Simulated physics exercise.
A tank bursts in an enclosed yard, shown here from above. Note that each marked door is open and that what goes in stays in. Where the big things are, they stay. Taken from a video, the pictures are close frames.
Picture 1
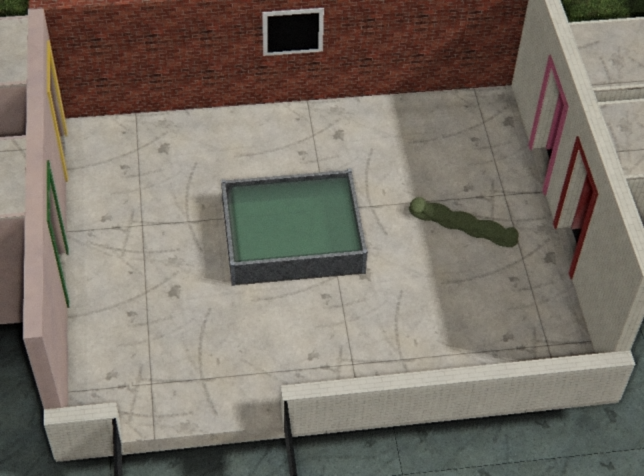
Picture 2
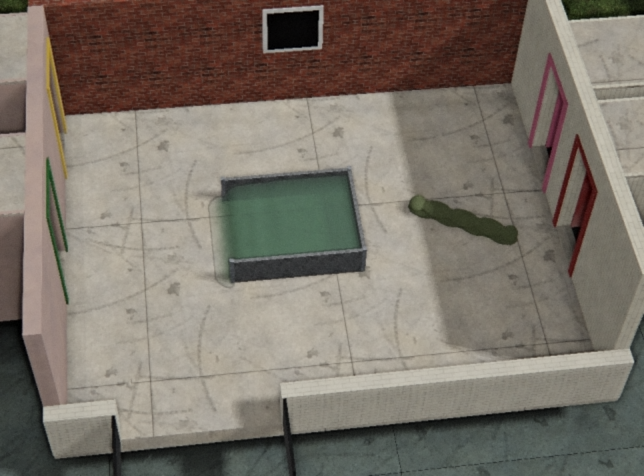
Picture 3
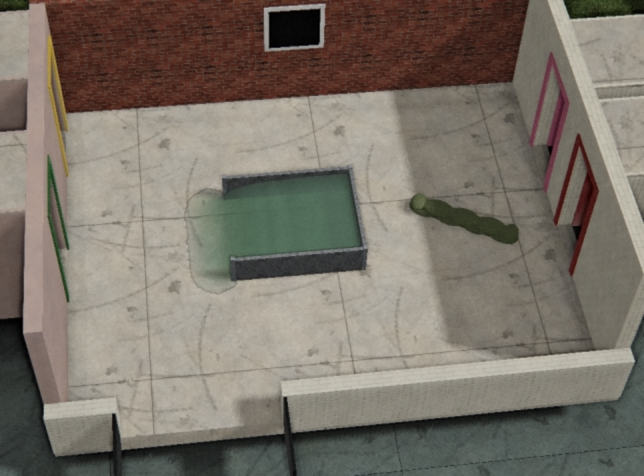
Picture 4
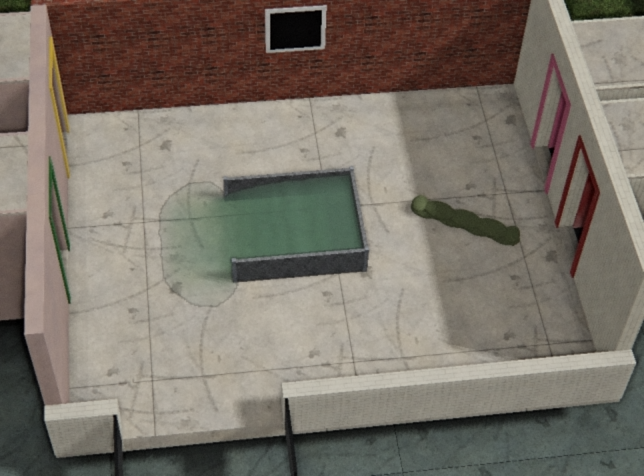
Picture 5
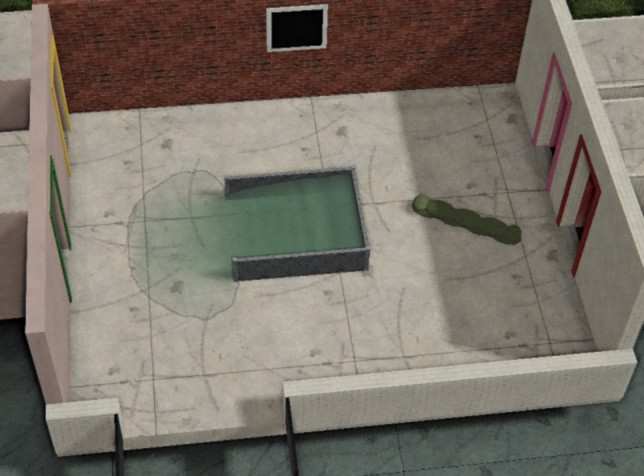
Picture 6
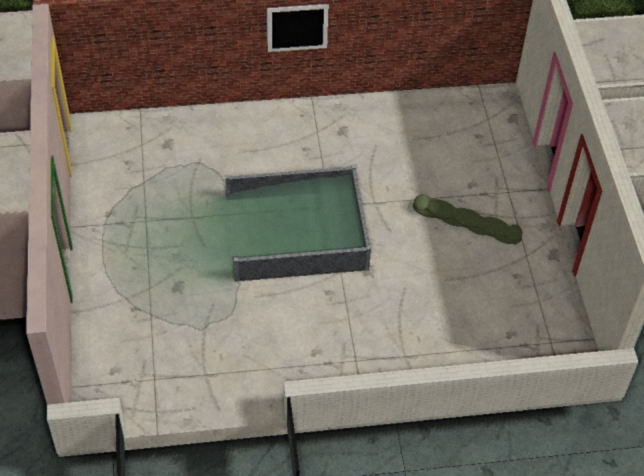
A walled yard held a square tank of still green water until its left side opened, and the water poured out leftward, spreading across the pale paving in a wide, thin, rounded puddle.
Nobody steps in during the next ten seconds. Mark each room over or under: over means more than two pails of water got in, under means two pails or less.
Pink door: Under, green door: Over, red door: Under, yellow door: Over.
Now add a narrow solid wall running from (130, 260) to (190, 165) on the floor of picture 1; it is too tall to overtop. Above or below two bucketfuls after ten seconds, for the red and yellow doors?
Separately, red remains beneath the limit while yellow remains beneath the limit.
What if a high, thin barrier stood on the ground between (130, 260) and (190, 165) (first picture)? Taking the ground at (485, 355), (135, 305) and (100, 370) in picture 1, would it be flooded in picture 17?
In order: Untouched, soaked, soaked.
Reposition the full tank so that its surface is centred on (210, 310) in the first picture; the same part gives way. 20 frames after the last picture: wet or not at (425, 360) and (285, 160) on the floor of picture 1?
The first spot is left dry, the second left dry.
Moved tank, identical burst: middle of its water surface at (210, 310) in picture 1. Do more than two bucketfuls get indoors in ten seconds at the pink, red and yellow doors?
I'd say the pink door stops short, the red door stops short and the yellow door stops short.
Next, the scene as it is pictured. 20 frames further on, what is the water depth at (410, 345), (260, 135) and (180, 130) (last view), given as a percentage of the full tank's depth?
Going in order, roughly 0, 0 and 4 %.
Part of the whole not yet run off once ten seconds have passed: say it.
Roughly 70 percent.
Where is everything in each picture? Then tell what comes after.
Still water in the tank at (293, 219), in the first picture.
Water pours out at (230, 235) and has run to (227, 283), in the second picture.
The front is at (204, 194), out from the gap at (231, 234), in the third picture.
Water pours out at (232, 236) and has run to (194, 188), in the fourth picture.
The front is at (141, 279), out from the gap at (233, 235), in the fifth picture.
Water pours out at (234, 234) and has run to (110, 264), in the sixth picture.
A moment on, water covers 20 % of the floor; the pink door not reached, the green door under two buckets in, the red door not reached, the yellow door not reached.
Next, water covers 25 % of the floor; the pink door not reached, the green door over two buckets in, the red door not reached, the yellow door under two buckets in.
Then, water covers 25 % of the floor; the pink door not reached, the green door far over two buckets in, the red door not reached, the yellow door over two buckets in.
Later, water covers 50 % of the floor; the pink door not reached, the green door far over two buckets in, the red door not reached, the yellow door over two buckets in.
In the end, water covers 75 % of the floor; the pink door wet at the sill, nothing in, the green door far over two buckets in, the red door not reached, the yellow door over two buckets in.
